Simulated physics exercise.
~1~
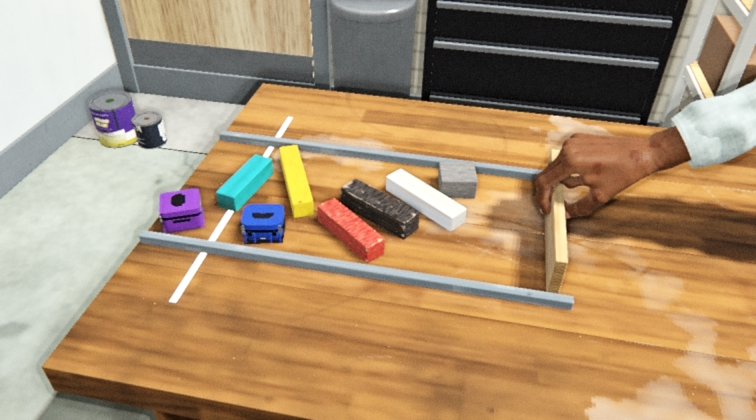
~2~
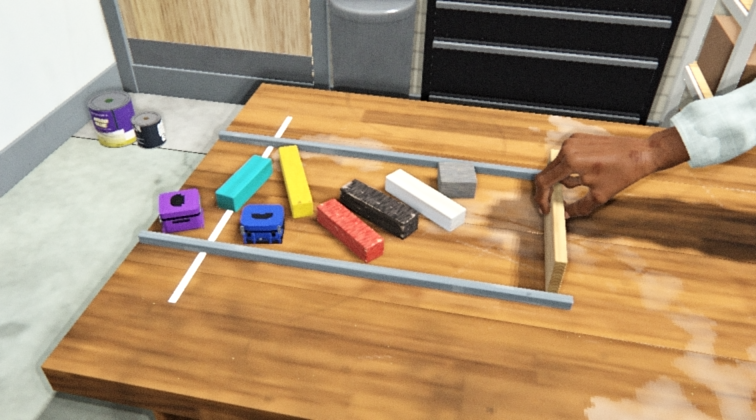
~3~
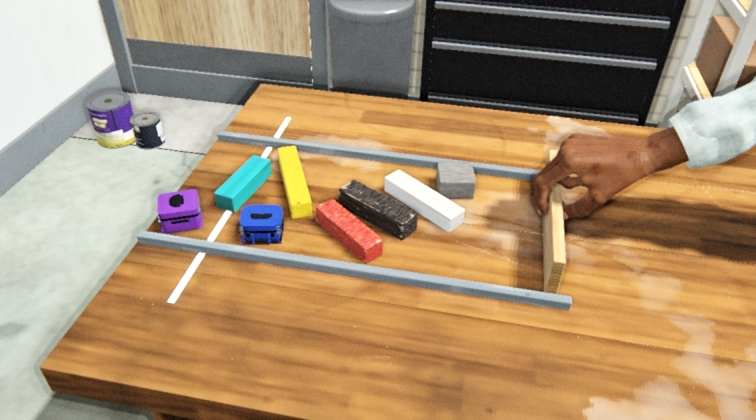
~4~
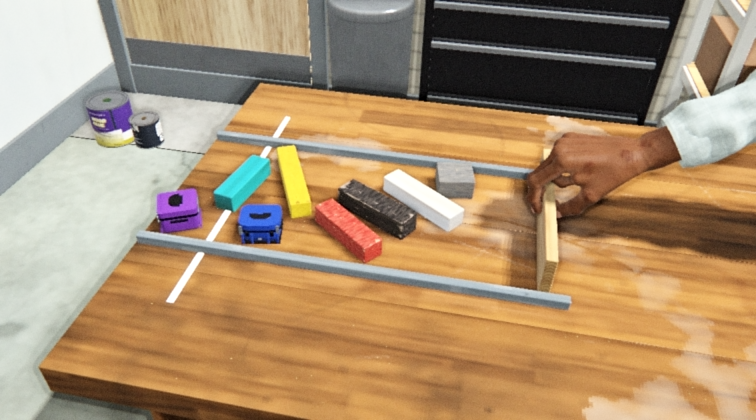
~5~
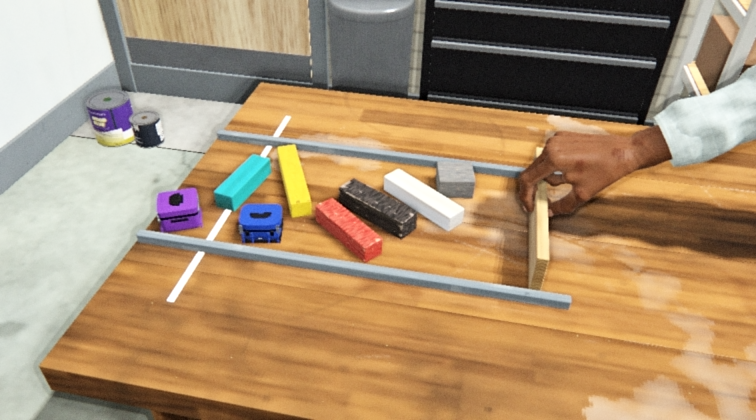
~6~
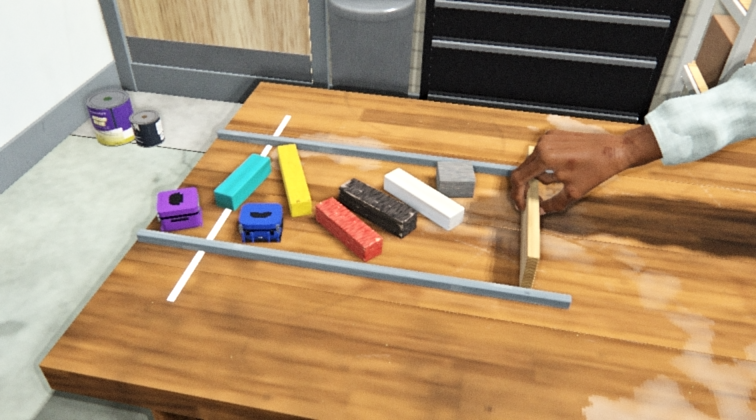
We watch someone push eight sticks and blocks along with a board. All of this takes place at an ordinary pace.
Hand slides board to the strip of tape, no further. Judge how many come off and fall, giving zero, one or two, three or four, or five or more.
Expect a modest handful, three or four, to go down.
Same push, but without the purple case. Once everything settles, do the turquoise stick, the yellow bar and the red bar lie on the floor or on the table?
Turquoise stick: Is gone; yellow bar: Is gone; red bar: Is still there.
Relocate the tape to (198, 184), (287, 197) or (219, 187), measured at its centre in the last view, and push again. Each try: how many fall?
7, 0, 4.
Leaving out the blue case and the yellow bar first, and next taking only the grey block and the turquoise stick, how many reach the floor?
1 in the first try, 1 in the second.
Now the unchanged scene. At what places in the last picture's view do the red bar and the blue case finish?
The red bar ends at (190, 209) and the blue case at (157, 213).
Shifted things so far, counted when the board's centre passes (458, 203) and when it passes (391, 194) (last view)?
Answer - first 2, then 4.
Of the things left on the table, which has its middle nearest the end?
Answer - the blue case.
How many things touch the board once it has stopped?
4 of them.
Soon after, none off yet; purple case at rest near (180, 210); turquoise stick at rest near (244, 181); blue case at rest near (262, 223).
After that, none off yet; purple case at rest near (180, 210); turquoise stick displaced a little near (231, 180); blue case displaced a little near (246, 226).
In the end, the number that fall off is three or four; gone, yellow bar, turquoise stick and purple case.
